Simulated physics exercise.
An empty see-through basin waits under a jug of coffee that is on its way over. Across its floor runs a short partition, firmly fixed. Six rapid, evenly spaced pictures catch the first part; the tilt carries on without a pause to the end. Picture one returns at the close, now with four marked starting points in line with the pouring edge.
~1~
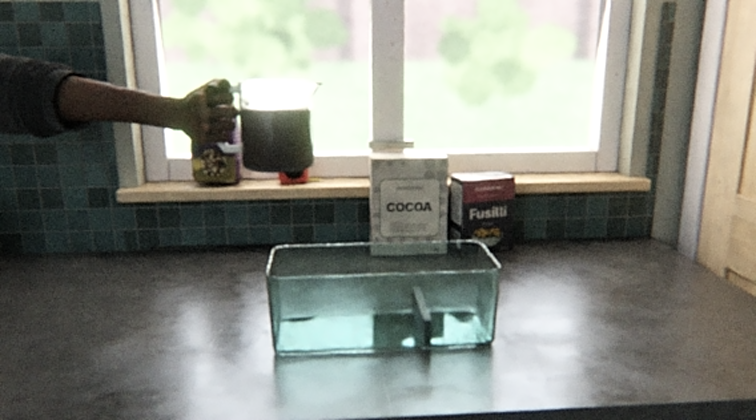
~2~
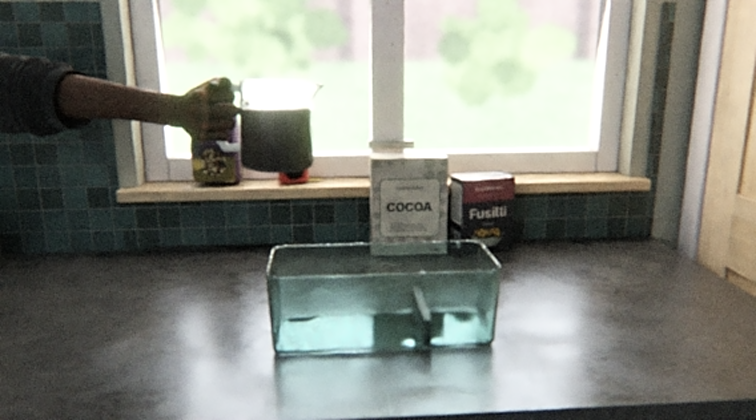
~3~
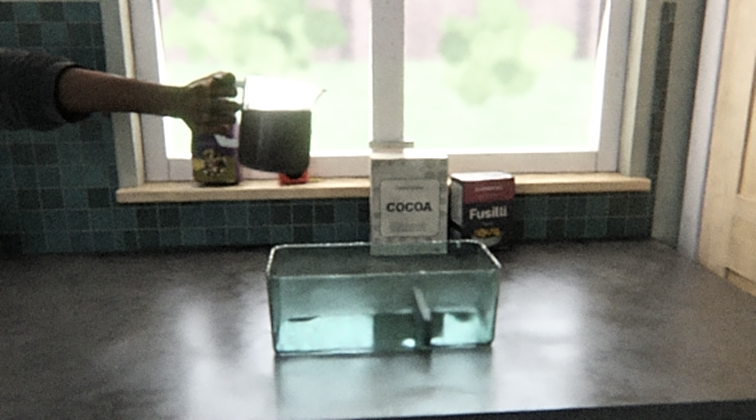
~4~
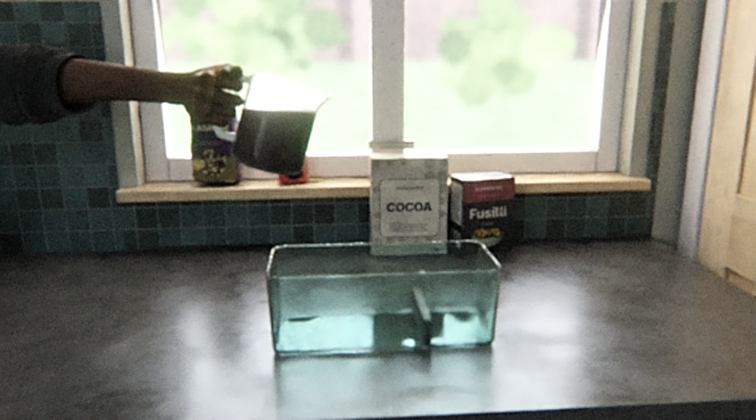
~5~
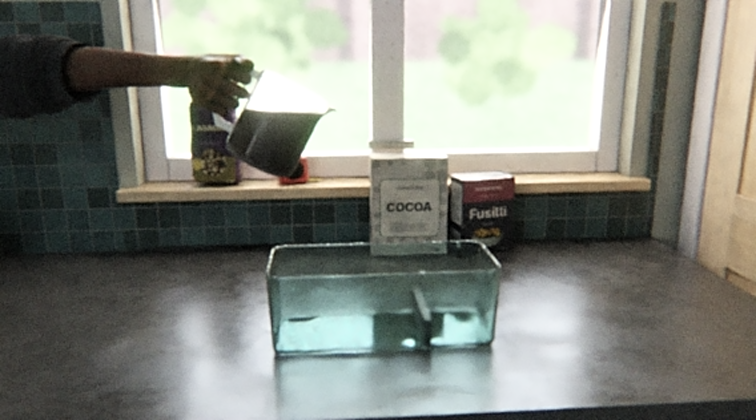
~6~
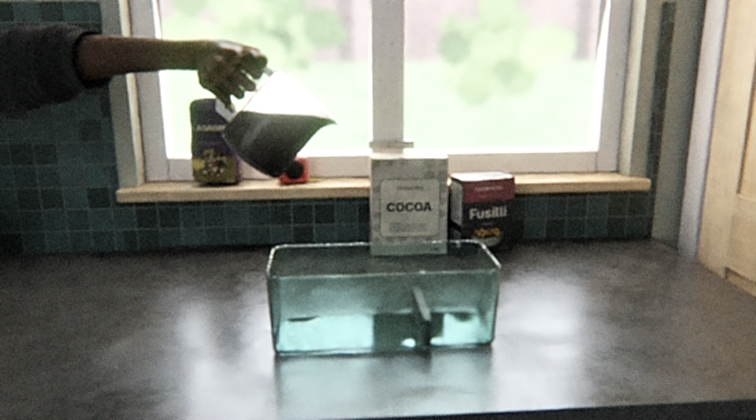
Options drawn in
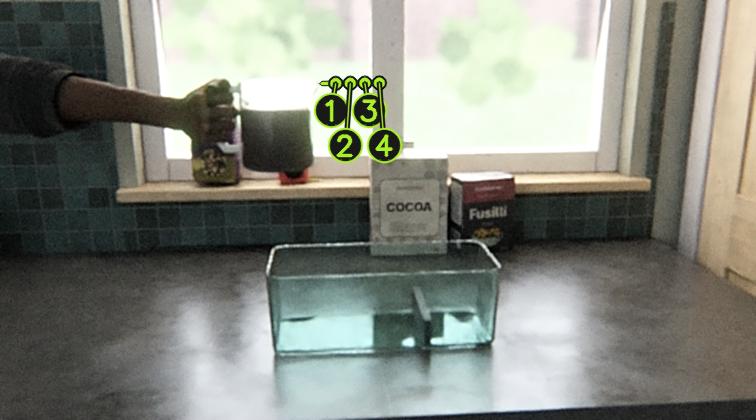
On a dark kitchen counter by a bright window, an empty see-through basin with a short partition sat still while a hand at the left held up a jug of coffee and steadily tilted it rightward.
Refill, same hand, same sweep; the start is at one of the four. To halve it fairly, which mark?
3 is best.
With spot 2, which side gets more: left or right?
The left one.
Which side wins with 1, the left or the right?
More ends on the left.
In lime, 1 at (335, 83); 2 at (350, 83); 3 at (364, 83); 4 at (379, 82).
With 1, about 88 % ends left of the wall and 4 % right of it; 8 % is lost outside.
With 2, about 84 % ends left of the wall and 11 % right of it; 6 % is lost outside.
With 3, about 53 % ends left of the wall and 45 % right of it.
With 4, about 29 % ends left of the wall and 68 % right of it; 3 % is lost outside.
